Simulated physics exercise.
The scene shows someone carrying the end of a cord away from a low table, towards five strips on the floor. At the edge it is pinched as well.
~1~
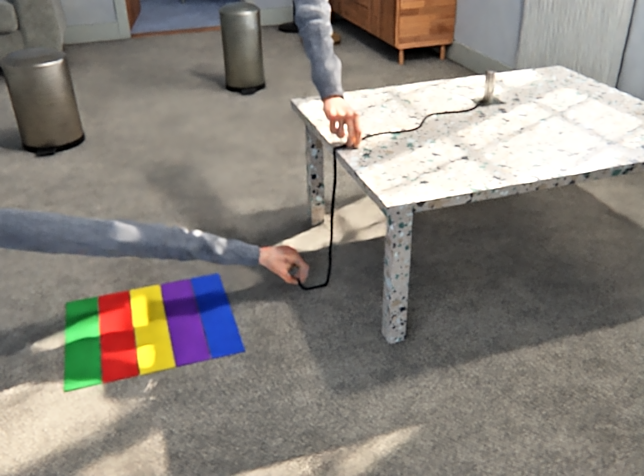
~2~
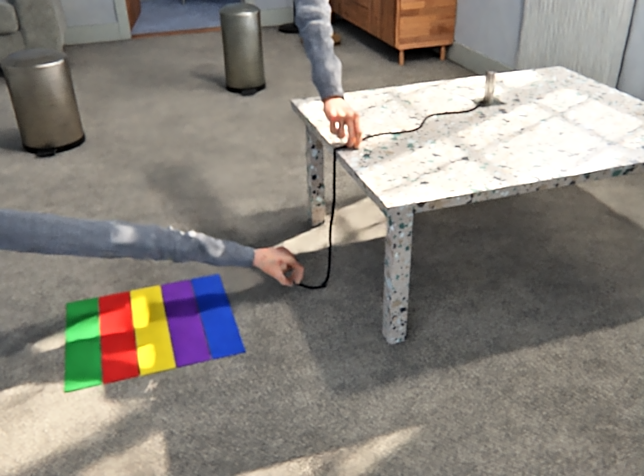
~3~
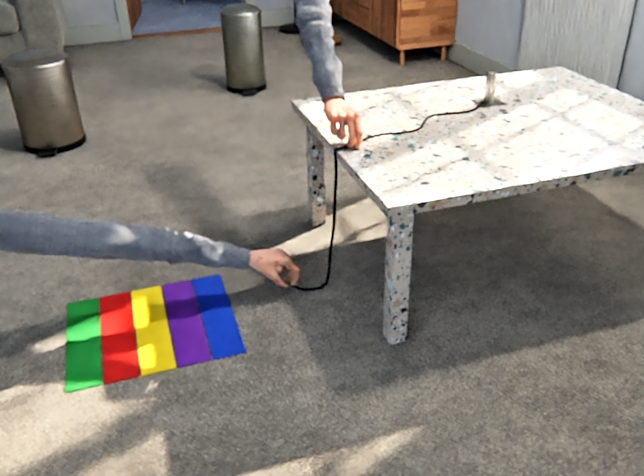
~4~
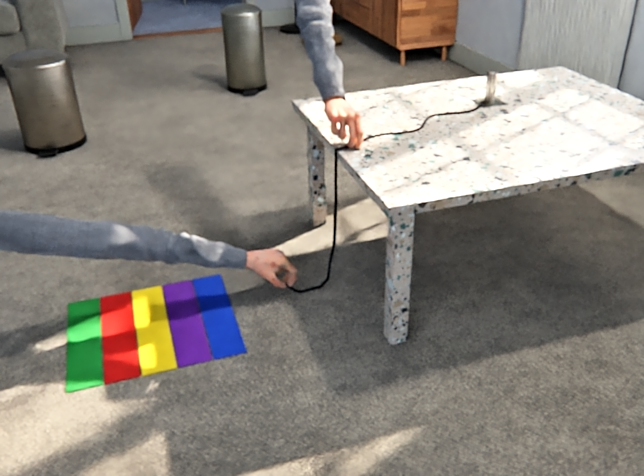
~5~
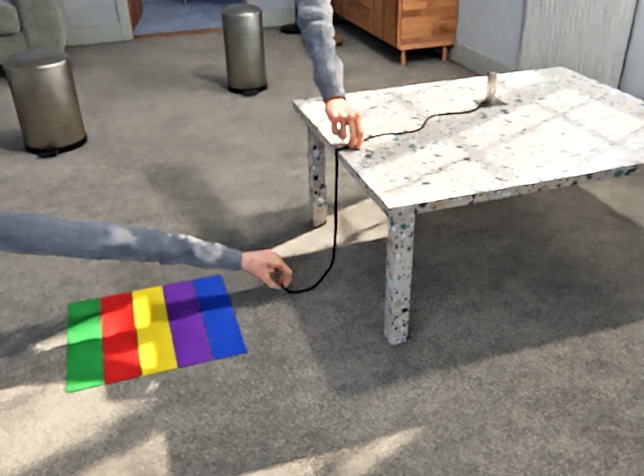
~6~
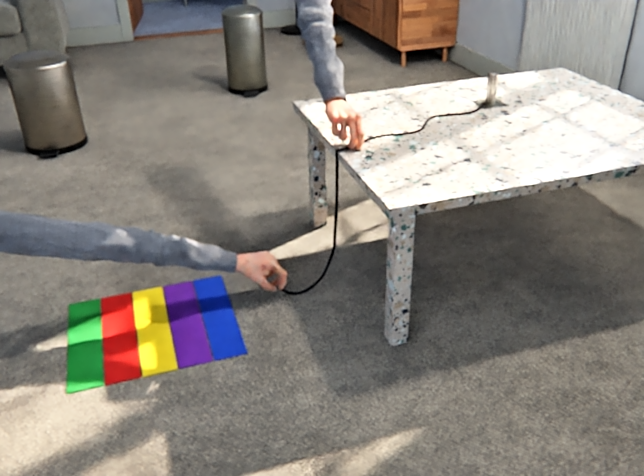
At first, one hand pinches a dark cord at the edge of a speckled low table while another holds its end near the floor, right of five coloured strips. The lower hand then moves slightly left, drawing the hanging cord into a wider curve, while the upper hand stays at the edge.
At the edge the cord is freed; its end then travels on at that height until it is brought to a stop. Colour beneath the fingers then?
Purple.
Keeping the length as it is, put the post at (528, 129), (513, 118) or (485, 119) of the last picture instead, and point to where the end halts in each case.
(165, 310), (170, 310) and (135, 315), roughly.
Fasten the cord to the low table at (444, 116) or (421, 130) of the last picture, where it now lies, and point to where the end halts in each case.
Taking the tries in turn, you get (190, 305) and then (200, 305).
A little later, end near (235, 296); short of the strips.
Next, end near (202, 302); over blue.
When it is tight, end near (182, 307); over purple. It halts on the purple strip.
